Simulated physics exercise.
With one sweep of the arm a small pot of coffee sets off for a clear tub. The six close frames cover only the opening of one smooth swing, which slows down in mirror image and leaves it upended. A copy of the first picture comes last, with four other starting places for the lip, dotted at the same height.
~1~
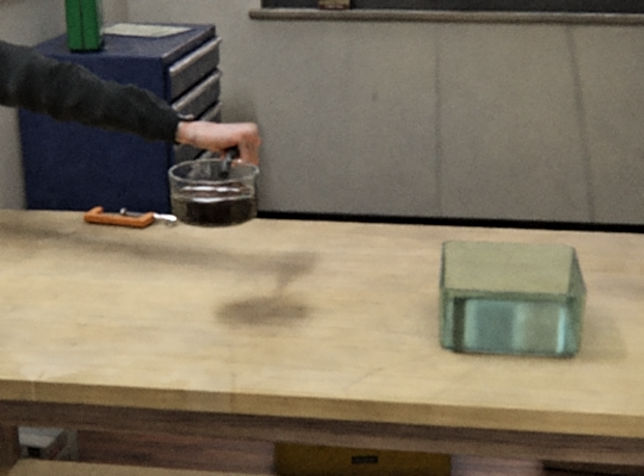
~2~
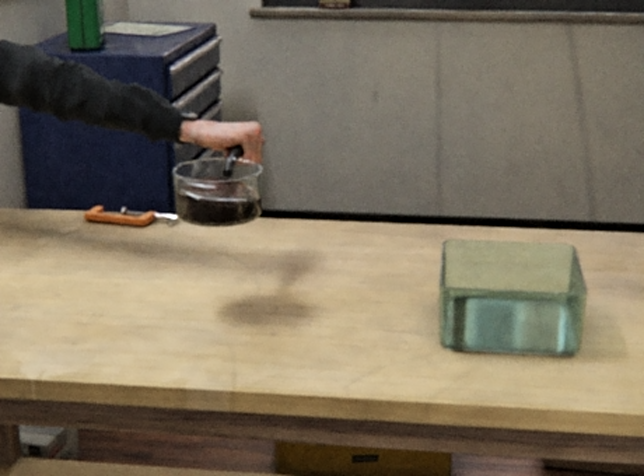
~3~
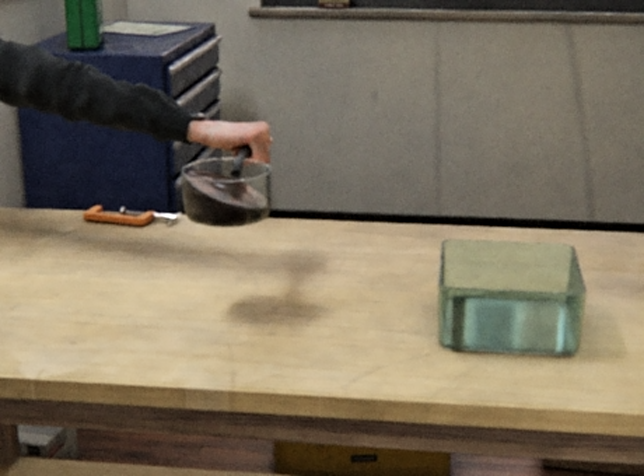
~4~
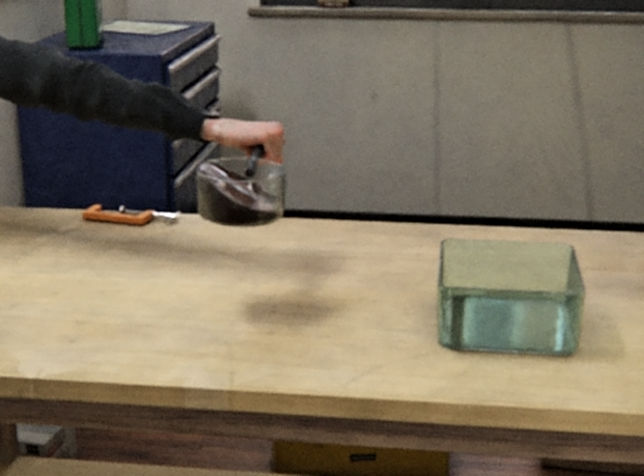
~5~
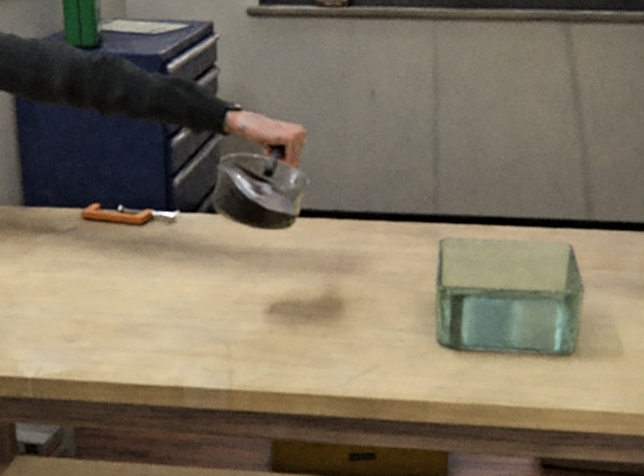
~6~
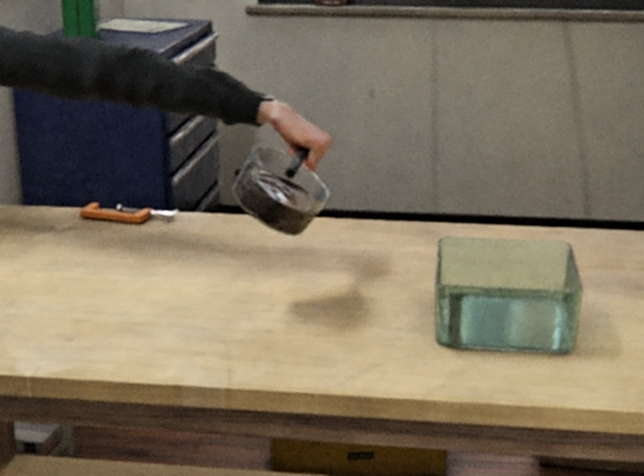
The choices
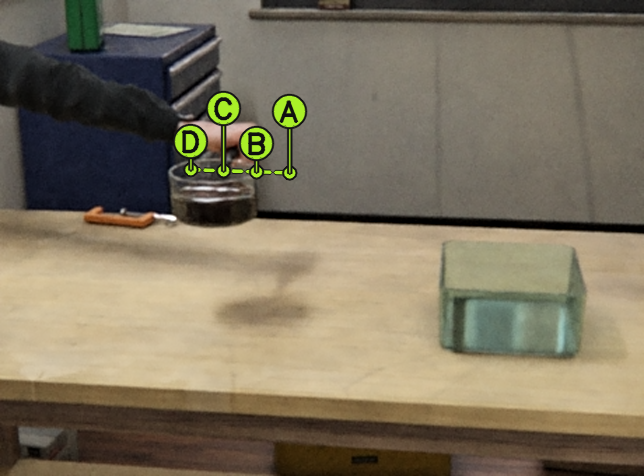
A hand carries a small glass pot of dark liquid rightward above a table, then tilts it.
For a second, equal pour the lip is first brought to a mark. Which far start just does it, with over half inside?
Go for A.
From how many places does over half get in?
One of the four.
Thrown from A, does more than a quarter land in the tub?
Yes, it does.
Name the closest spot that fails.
Here it is spot B.
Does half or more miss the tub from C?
Yes.
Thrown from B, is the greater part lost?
Yes, that goes wrong.
On the marked copy, A at (289, 173); B at (256, 171); C at (223, 170); D at (190, 169).
Choosing A, about 67 % lands in the tub, 9 % falls short and 24 % goes beside or beyond.
Choosing B, about 20 % lands in the tub, 75 % falls short and 5 % goes beside or beyond.
Choosing C, about 0 % lands in the tub, 96 % falls short and 4 % goes beside or beyond.
Choosing D, about 0 % lands in the tub, 100 % falls short.
